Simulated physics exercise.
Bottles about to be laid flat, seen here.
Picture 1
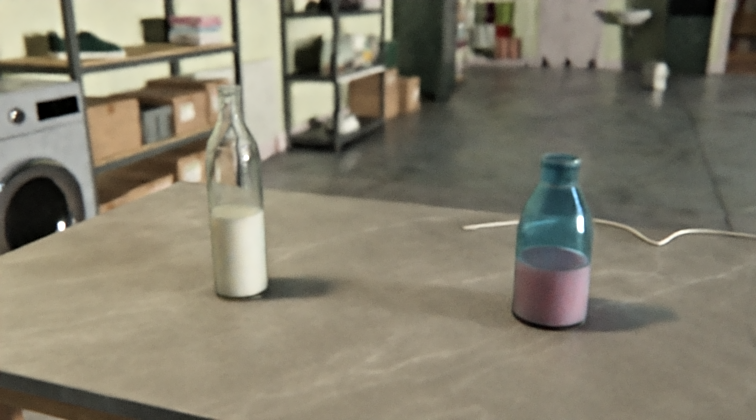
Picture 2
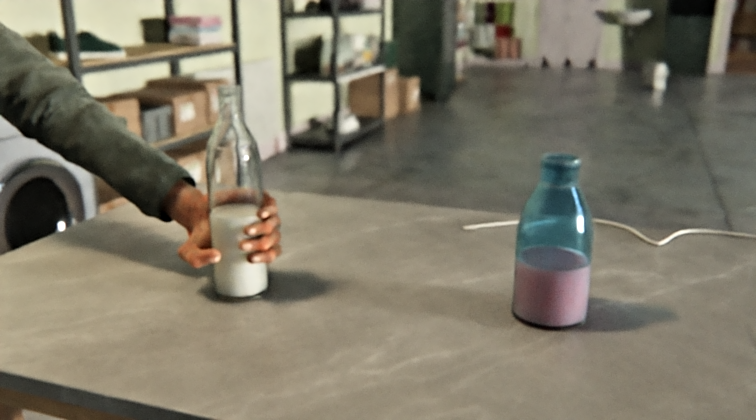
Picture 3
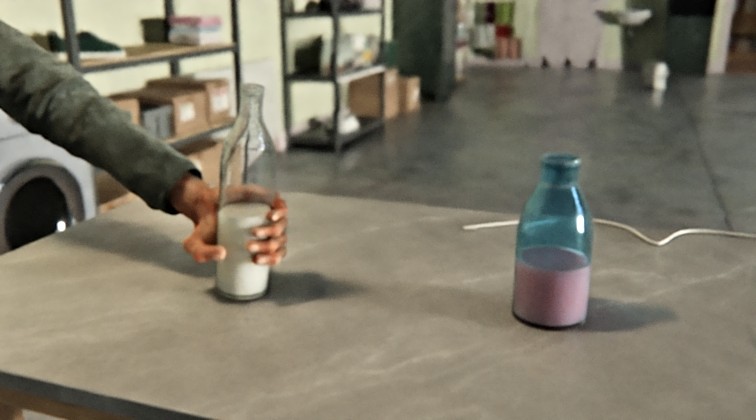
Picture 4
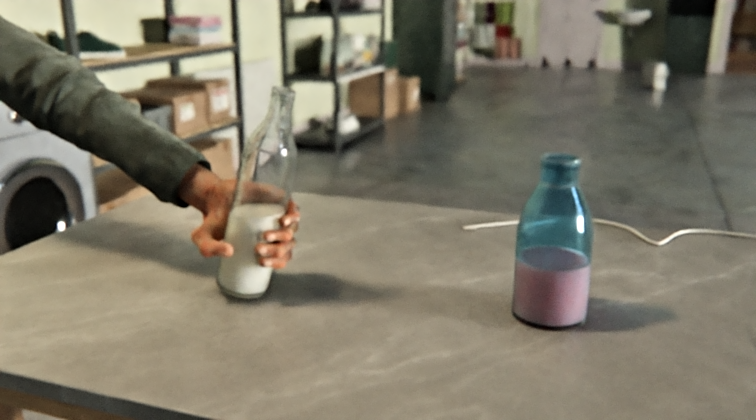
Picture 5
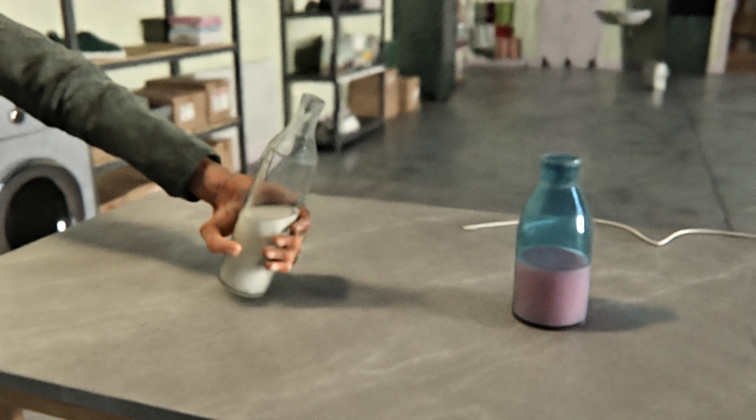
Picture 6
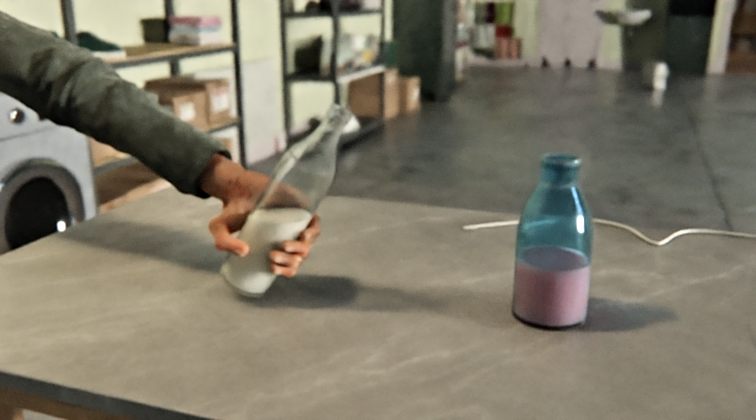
A clear glass bottle of white liquid stands upright on the left of a gray table, across from a blue bottle holding pink liquid. A hand in a dark sleeve reaches in from the left, grips it, and gradually tilts it rightward, while the blue bottle stays still.
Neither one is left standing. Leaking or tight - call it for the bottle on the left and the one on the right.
Left: Leaking; right: Leaking.
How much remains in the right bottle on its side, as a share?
50 in a hundred, give or take.
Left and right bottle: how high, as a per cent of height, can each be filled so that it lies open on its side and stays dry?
About 24 per cent and 18 per cent.
Next, the left bottle is nearly down; left bottle, dry at the neck.
After that, the left bottle lies flat; left bottle, some has come out.
Finally, both lie flat; left bottle, some has come out; right bottle, some has come out.
